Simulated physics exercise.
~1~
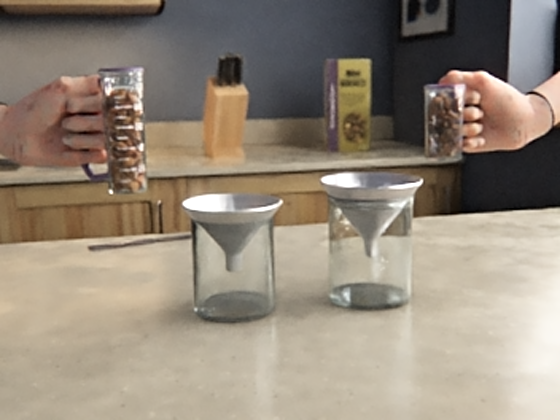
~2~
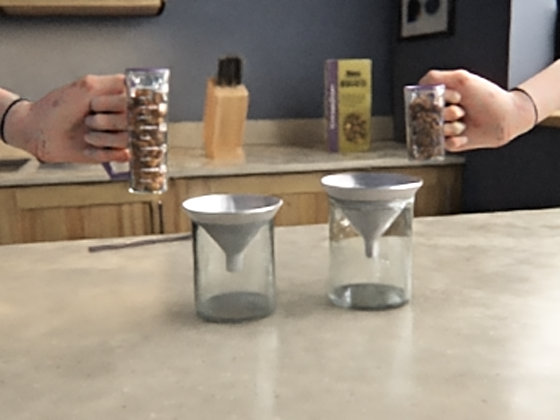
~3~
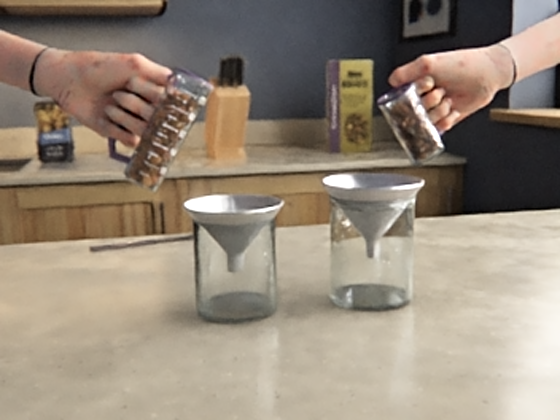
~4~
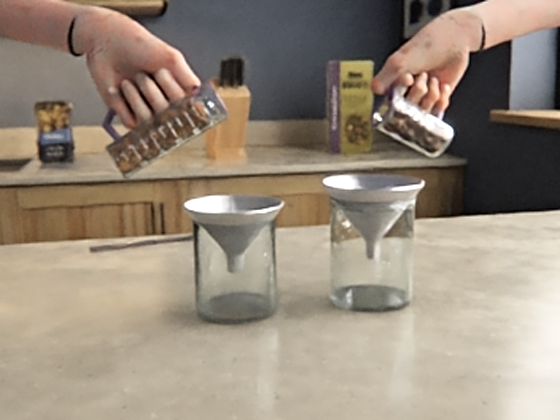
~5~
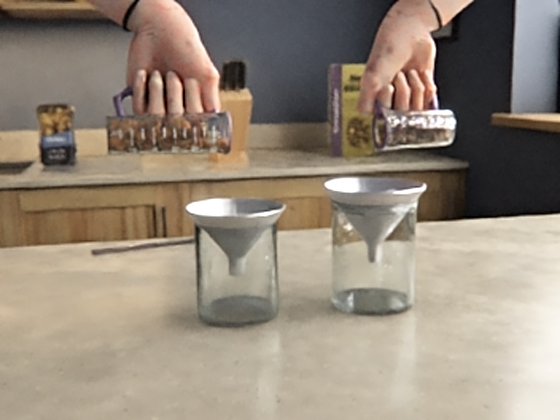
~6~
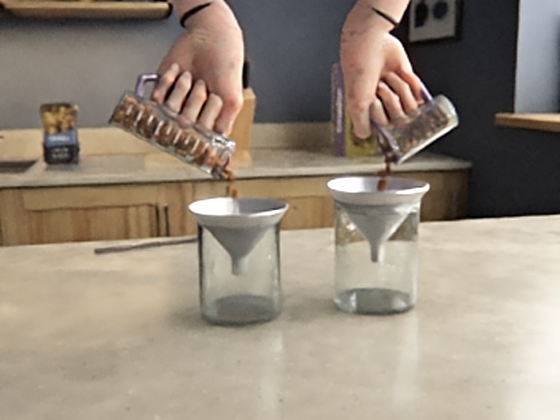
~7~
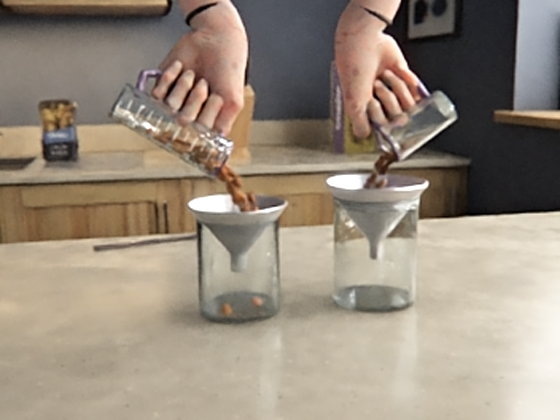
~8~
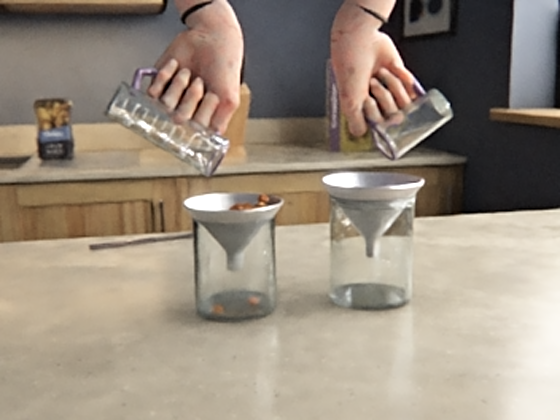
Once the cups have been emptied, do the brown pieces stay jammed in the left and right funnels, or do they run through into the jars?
They stay jammed in both funnels. Only a few pieces get down into the left jar, and none reach the right one.
